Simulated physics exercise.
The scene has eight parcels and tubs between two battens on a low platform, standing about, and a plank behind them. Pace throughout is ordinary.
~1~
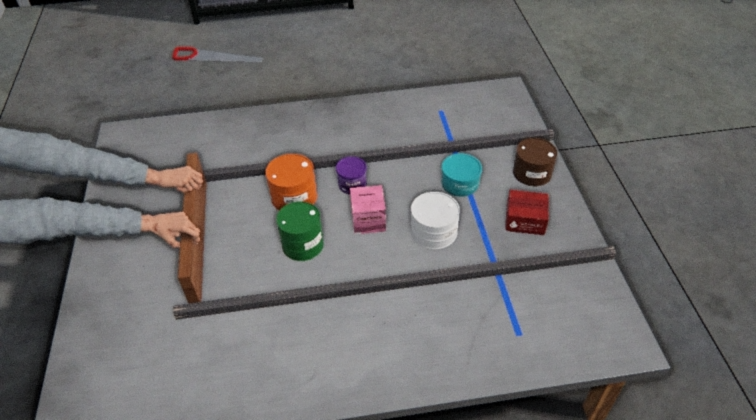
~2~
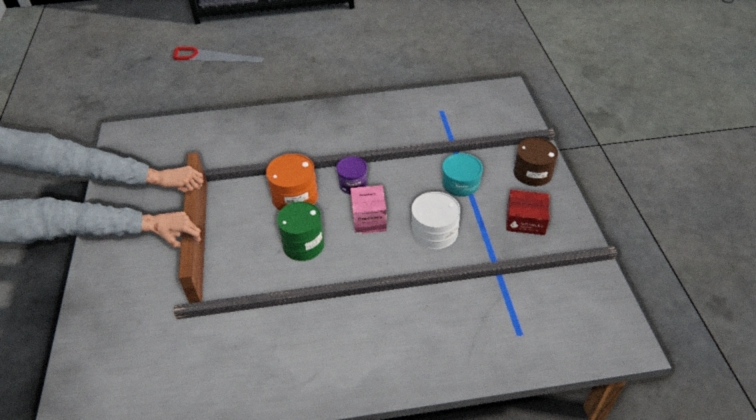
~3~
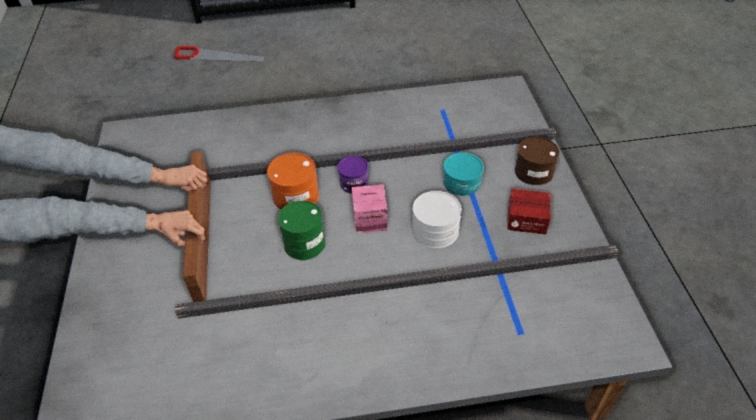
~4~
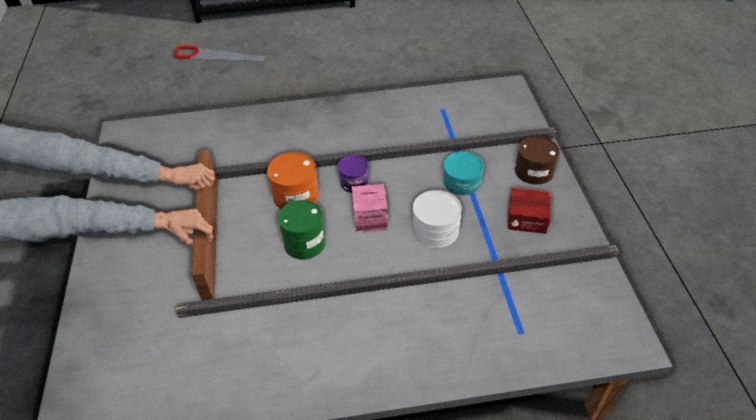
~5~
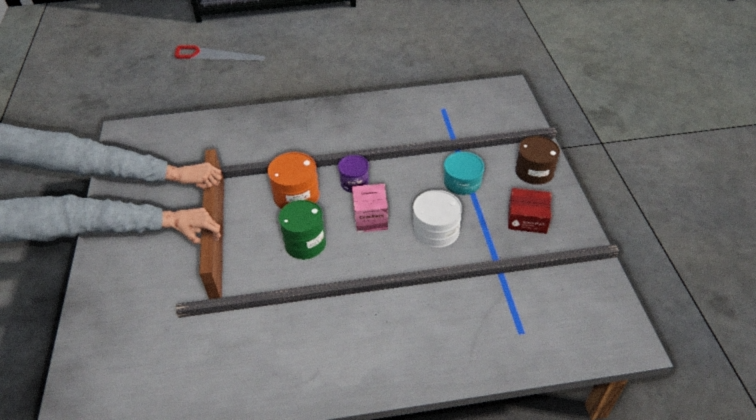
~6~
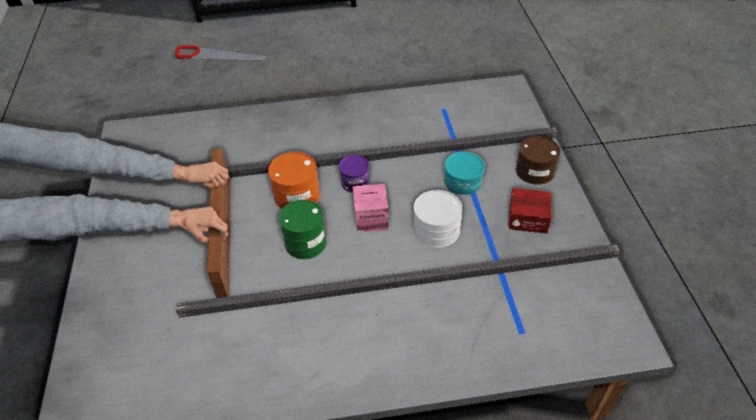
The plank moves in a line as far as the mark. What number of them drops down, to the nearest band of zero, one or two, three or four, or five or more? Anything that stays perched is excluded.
Nearest band: Zero.
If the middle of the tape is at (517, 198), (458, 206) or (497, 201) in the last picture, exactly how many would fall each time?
2, 0, 2.
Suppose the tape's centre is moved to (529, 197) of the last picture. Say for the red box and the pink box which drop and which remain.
Lab note: Red box comes off; pink box is safe.
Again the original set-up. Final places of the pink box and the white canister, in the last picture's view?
First object about (518, 187); second object about (550, 213).
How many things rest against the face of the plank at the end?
The count in contact is 2.
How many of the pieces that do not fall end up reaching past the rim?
That comes to 2 of them.
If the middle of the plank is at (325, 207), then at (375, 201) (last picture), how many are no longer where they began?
The counts are 4 and 5.
Early on, none off yet; brown canister at rest near (537, 160); red box at rest near (530, 211); turquoise pail at rest near (464, 173).
A while later, none off yet; brown canister at rest near (537, 160); red box at rest near (530, 211); turquoise pail moving near (467, 174).
Finally, the number that fall off is zero.
